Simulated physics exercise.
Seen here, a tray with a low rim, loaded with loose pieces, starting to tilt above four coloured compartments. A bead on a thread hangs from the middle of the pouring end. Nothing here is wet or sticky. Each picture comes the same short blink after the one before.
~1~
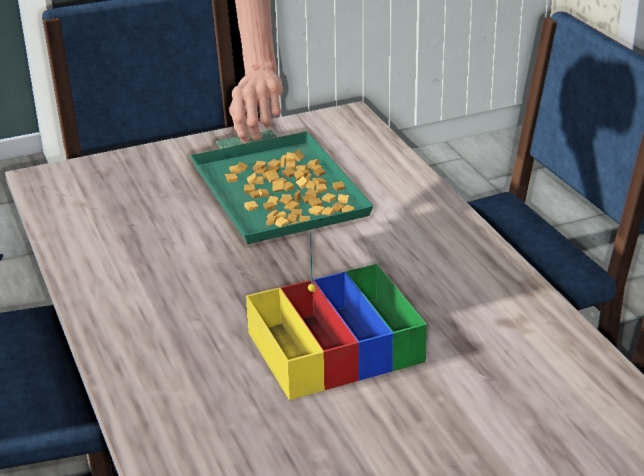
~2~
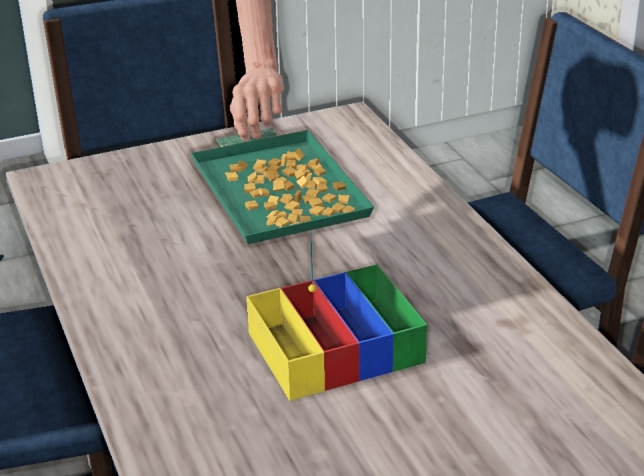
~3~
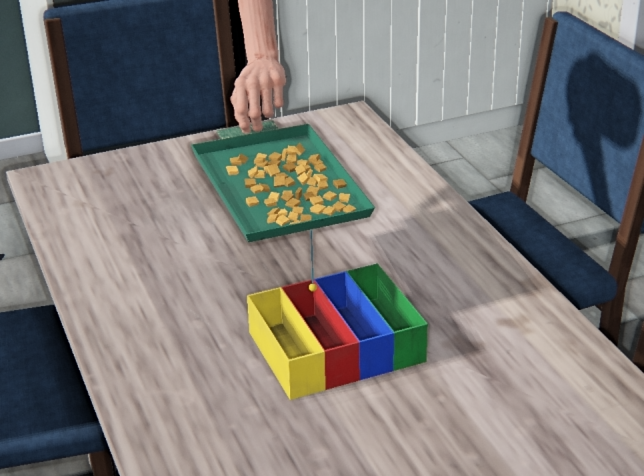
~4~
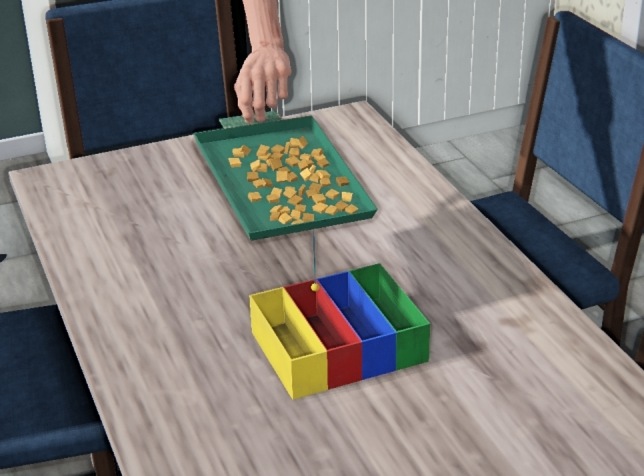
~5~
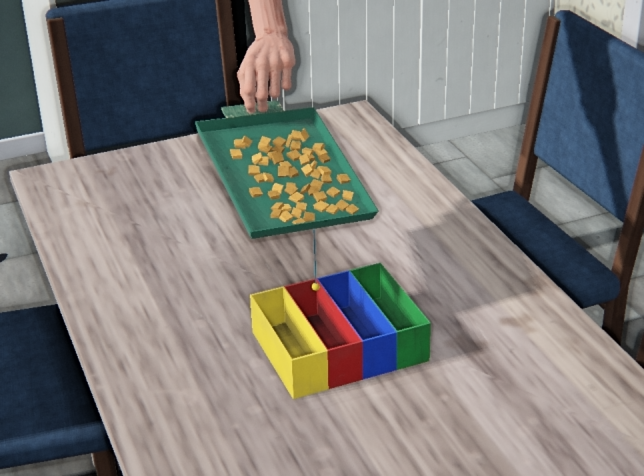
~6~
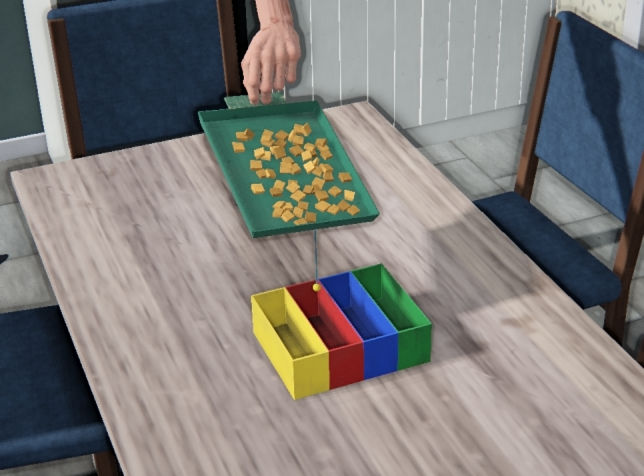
A hand reaches in from the top over a pale wooden table with blue chairs around it, seen from above at an angle. It holds the far edge of a green tray of small golden-brown squares, above a box with yellow, red, blue and green compartments, a bead hanging between. The hand slowly raises the tray's far side, tilting it gently toward the box, while the view barely shifts.
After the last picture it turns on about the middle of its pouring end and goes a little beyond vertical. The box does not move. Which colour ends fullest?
It favours the green compartment.
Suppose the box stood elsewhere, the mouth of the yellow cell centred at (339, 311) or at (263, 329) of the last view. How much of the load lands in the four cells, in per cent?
Near 100 % and 50 %.
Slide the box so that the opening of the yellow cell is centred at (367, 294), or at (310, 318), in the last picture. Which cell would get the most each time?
First that yellow cell, then the cell in blue.
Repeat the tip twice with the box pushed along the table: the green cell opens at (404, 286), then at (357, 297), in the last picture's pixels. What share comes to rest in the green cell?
Near 20 % and 40 %.
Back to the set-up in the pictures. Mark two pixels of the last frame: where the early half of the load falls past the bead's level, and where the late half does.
Around (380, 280) and then (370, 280).
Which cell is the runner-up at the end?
It is that blue cell.
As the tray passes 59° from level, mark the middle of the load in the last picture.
At about (341, 201).
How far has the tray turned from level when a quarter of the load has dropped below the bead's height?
Roughly 80°.
Just after the last frame, tray tipped steeply; almost all on the tray; just a few falling or outside the box.
A moment on, tray tipped right over; roughly a third on the tray; roughly a third in the green cell; roughly a quarter in the blue cell; about a tenth falling or outside the box.
Further on, tray tipped past a quarter turn; roughly two thirds in the green cell; roughly a third in the blue cell; about a tenth in the red cell; just a few falling or outside the box.
When it is over, tray tipped past a quarter turn; roughly two thirds in the green cell; roughly a third in the blue cell; about a tenth in the red cell; not one in the yellow cell; just a few outside the box.
